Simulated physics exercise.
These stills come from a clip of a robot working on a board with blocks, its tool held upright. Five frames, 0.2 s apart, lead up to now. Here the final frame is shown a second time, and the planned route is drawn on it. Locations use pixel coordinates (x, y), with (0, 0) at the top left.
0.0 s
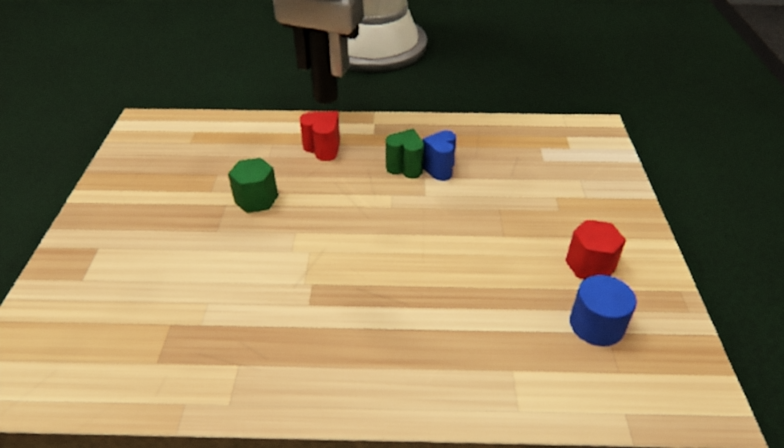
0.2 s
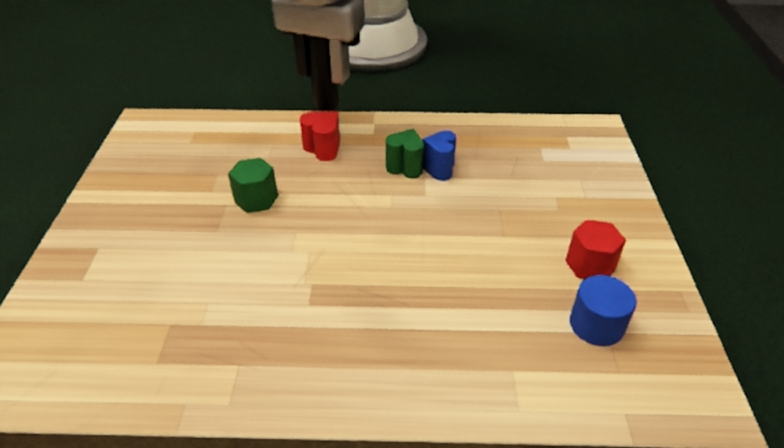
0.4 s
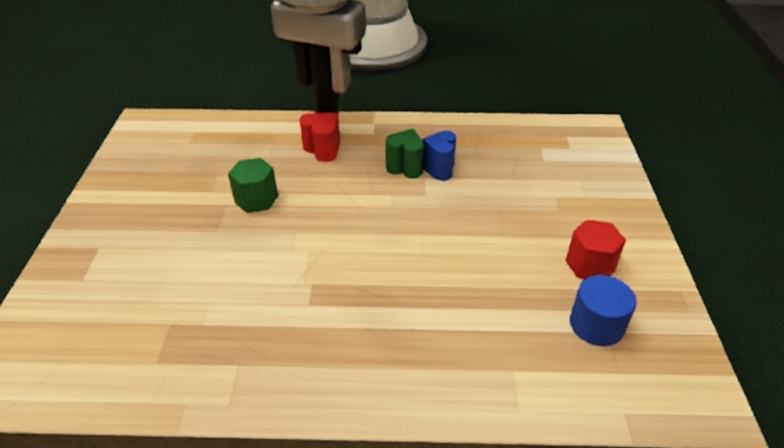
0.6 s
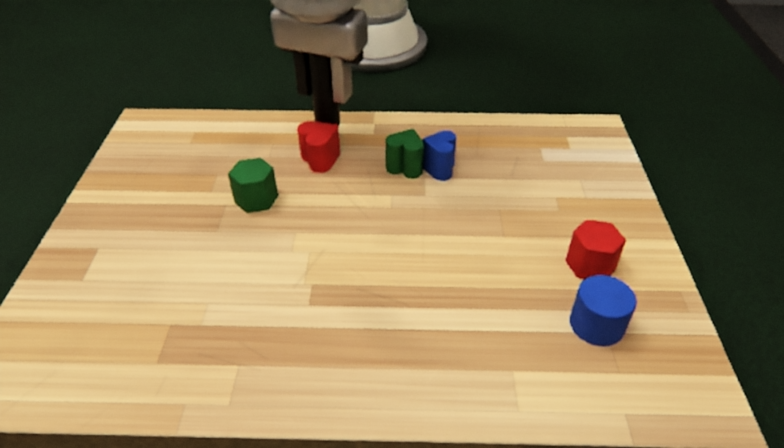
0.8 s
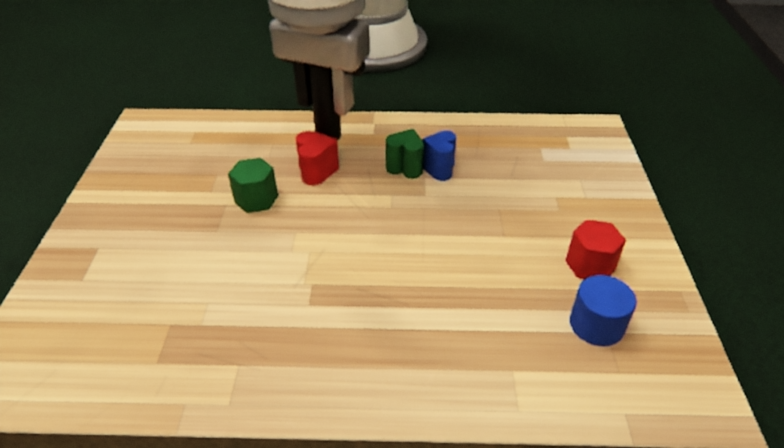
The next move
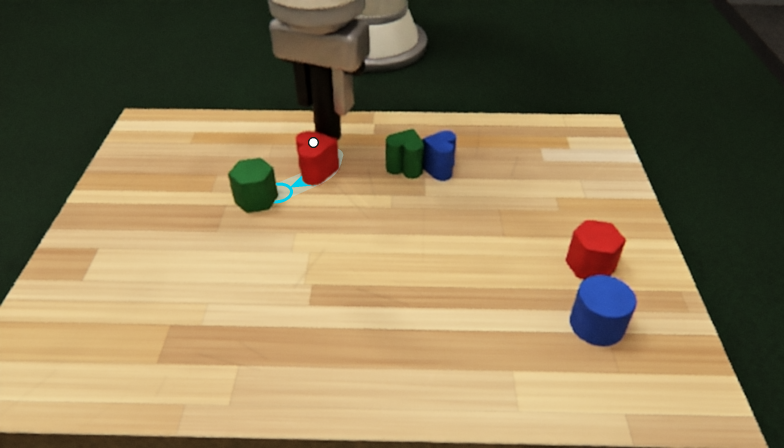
A robot arm reached in from the top of a wooden board and nudged the red heart block a short way toward the viewer, turning it slightly, while the other blocks stayed still.
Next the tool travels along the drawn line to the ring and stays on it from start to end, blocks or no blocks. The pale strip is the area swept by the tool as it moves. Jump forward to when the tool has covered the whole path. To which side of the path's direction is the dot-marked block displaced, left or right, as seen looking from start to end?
Its shift is leftward.
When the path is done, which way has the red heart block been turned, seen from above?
It goes anticlockwise.
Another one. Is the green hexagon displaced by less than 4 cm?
I believe so.
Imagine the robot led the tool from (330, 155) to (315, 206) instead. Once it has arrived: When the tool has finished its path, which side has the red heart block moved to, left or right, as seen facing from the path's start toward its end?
Answer: Right.
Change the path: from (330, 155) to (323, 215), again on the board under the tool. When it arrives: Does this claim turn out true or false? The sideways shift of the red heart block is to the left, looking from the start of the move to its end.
Verdict: False.
The line goes from (330, 155) by way of (323, 171) and (302, 182) to (278, 193); the dot is on the red heart block.
What follows on the original path. Halfway along, tool at (311, 158); red heart block at (294, 166).
At the end, tool at (274, 173); green hexagon at (234, 179), turned 50° clockwise; red heart block at (278, 183), turned 40° anticlockwise; green heart block unmoved.
